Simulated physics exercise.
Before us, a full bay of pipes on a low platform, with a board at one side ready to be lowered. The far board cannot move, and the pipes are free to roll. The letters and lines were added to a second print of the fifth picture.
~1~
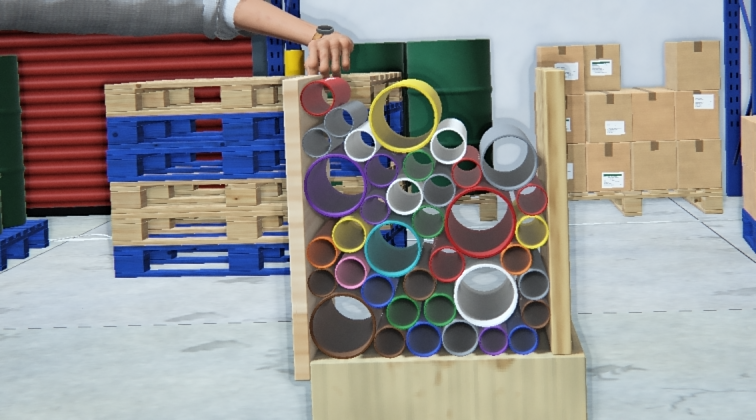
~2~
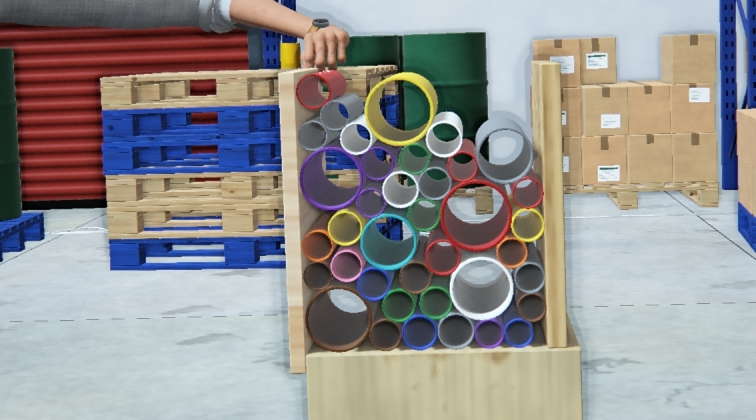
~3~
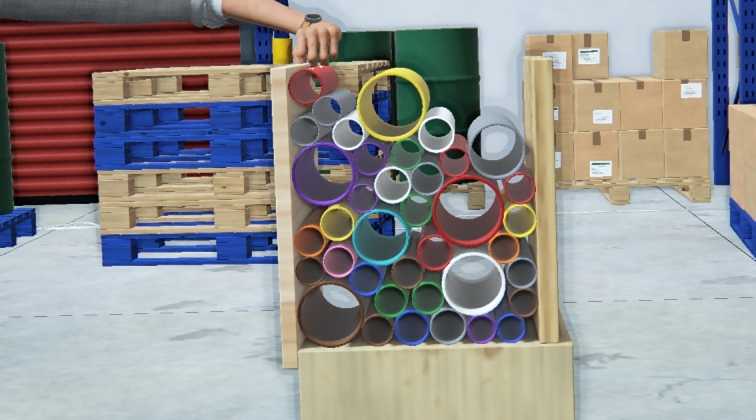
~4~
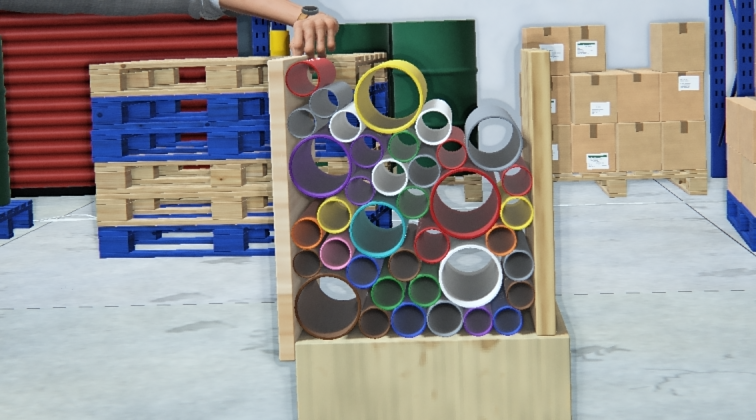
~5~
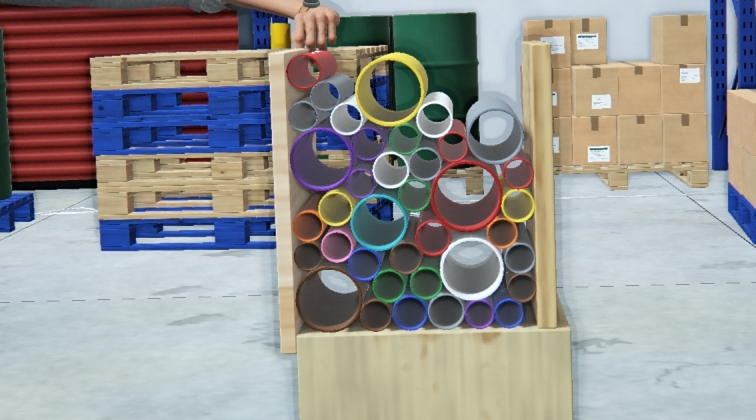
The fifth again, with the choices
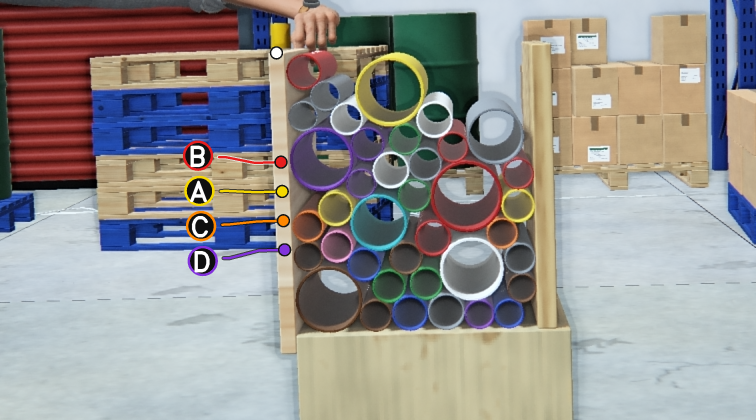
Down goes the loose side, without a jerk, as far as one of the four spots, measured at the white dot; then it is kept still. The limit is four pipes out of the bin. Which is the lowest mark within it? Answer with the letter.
The answer is mark A.
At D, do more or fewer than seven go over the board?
More than seven.
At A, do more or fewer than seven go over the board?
It loses fewer than seven.
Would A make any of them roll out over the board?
Yes.
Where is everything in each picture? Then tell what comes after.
A red pipe (532, 200); a grey pipe (339, 123); side board (312, 215), in the first frame.
Side board (308, 208); a brown pipe (339, 319), in the second frame.
A blue pipe (511, 329); a blue pipe (366, 280), in the third frame.
A red pipe (432, 246); a red pipe (466, 204), in the fourth frame.
A yellow pipe (518, 206); a red pipe (519, 174); a grey pipe (326, 96), in the fifth frame.
On the marked copy, A at (282, 191); B at (281, 162); C at (283, 221); D at (285, 250); the white dot at (276, 53).
With A. Early on, top of the board (288, 114).
Further on, top of the board (291, 182).
At the end, top of the board (291, 191), three out over the board.
As for the rest, B three out over the board; C more than four out over the board; D more than four out over the board.
